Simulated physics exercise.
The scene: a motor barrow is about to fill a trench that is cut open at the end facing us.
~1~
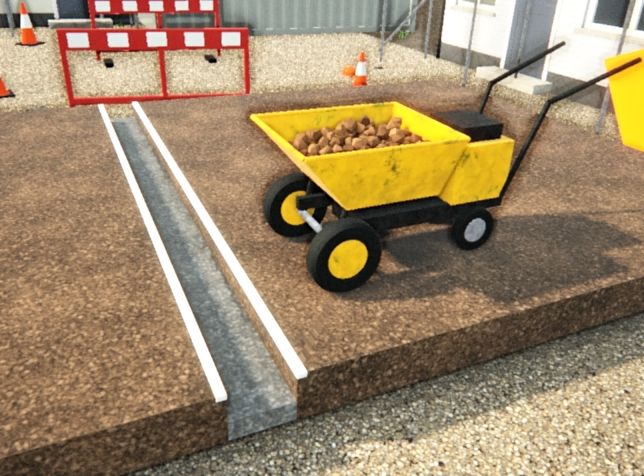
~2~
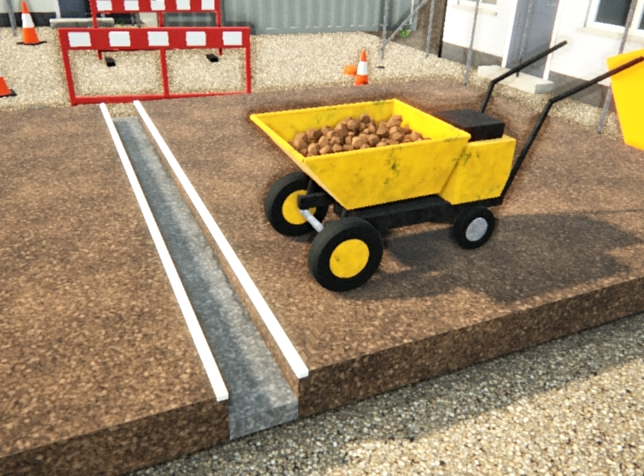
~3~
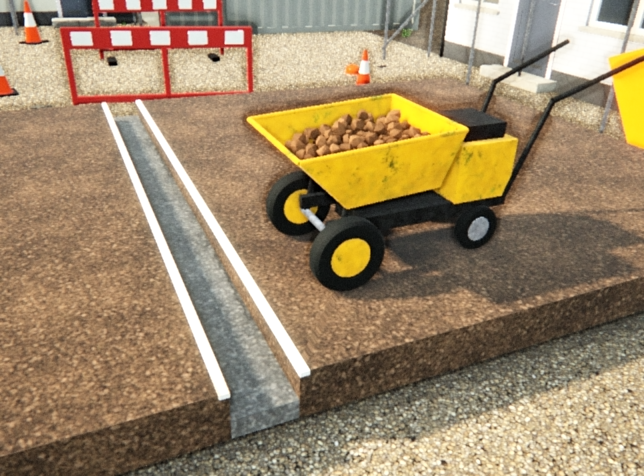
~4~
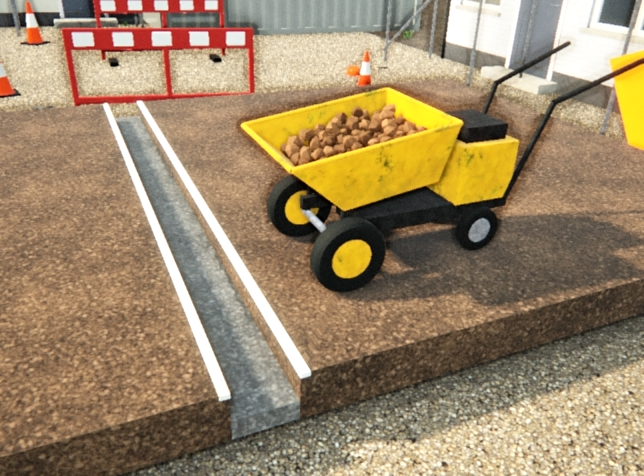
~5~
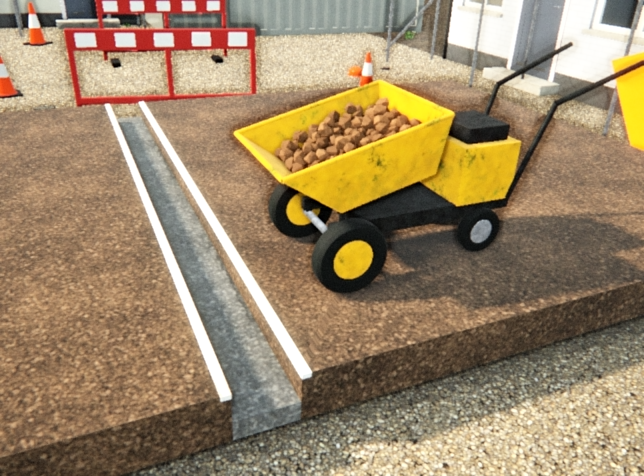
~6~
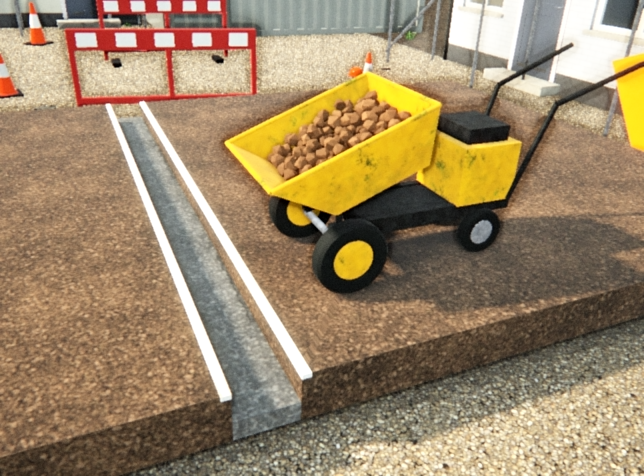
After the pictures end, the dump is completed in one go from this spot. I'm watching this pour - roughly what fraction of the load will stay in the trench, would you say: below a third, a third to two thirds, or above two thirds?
I would say a third to two thirds.
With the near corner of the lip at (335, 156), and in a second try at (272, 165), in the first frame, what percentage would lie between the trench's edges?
70 and 0 percent, in that order.
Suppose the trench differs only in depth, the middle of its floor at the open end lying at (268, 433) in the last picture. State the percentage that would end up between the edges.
The share would be close to 70 percent.
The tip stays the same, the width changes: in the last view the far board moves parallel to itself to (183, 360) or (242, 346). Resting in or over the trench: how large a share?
Roughly 70 % and 0 %.
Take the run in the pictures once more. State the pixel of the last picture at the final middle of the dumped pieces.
Close to (194, 288) in the last view.
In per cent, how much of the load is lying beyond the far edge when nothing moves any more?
Result: Some 30 % of the load.
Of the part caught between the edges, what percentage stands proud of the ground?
I'd put it near 20 per cent.
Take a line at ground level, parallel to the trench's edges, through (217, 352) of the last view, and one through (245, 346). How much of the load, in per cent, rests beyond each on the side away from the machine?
About 30 % and 60 %.
Soon, skip tipped steeply; all in the skip.
A while on, skip tipped right over; most in the skip; about a quarter in or heaped over the trench; a small part beyond it; a stray few falling.
Towards the end, skip tipped right over; about a quarter in the skip; about half in or heaped over the trench; about a quarter beyond it.
Finally, skip tipped right over; about a quarter in the skip; about half in or heaped over the trench; about a quarter beyond it.
